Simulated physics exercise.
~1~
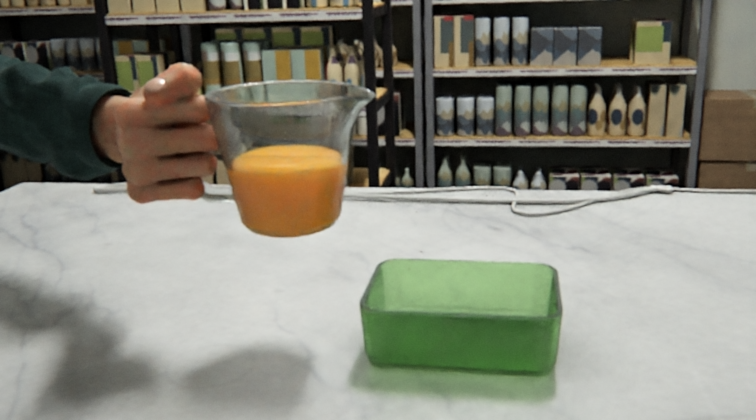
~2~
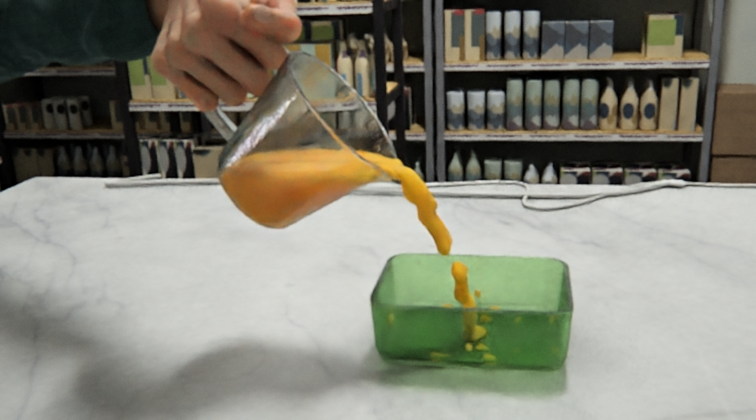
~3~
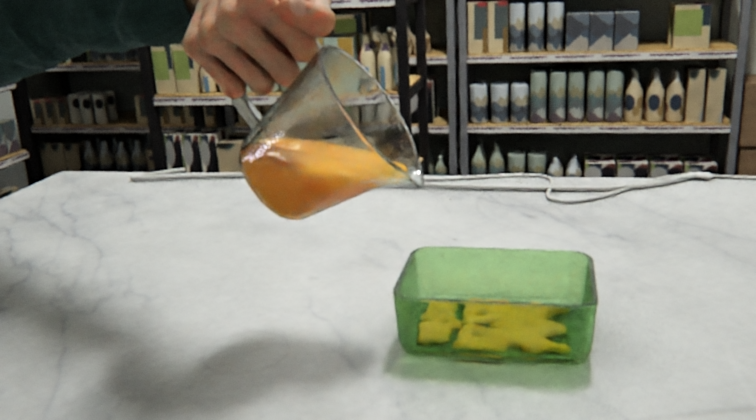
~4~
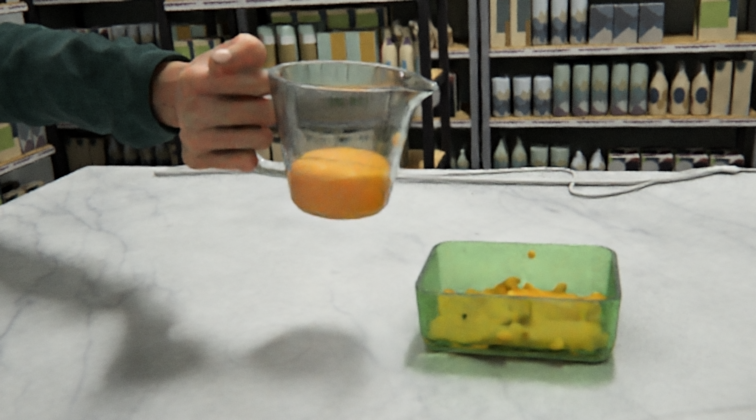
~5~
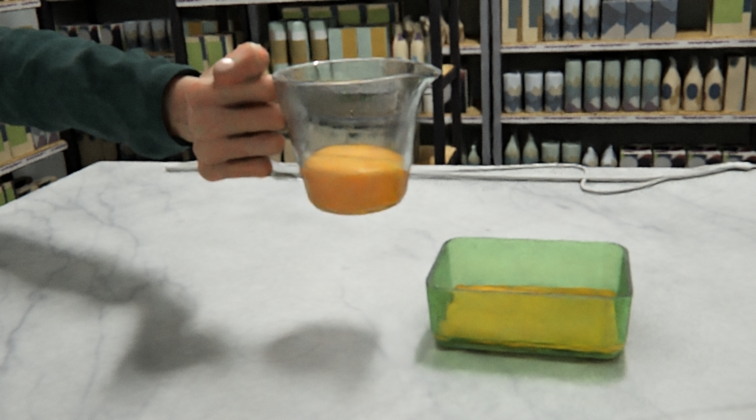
In the video, a hand tips a flared glass jug of orange juice over an empty green oblong tub, and a stream falls into it. The jug returns upright, still holding some juice, while the tub ends partly filled on the marbled surface.
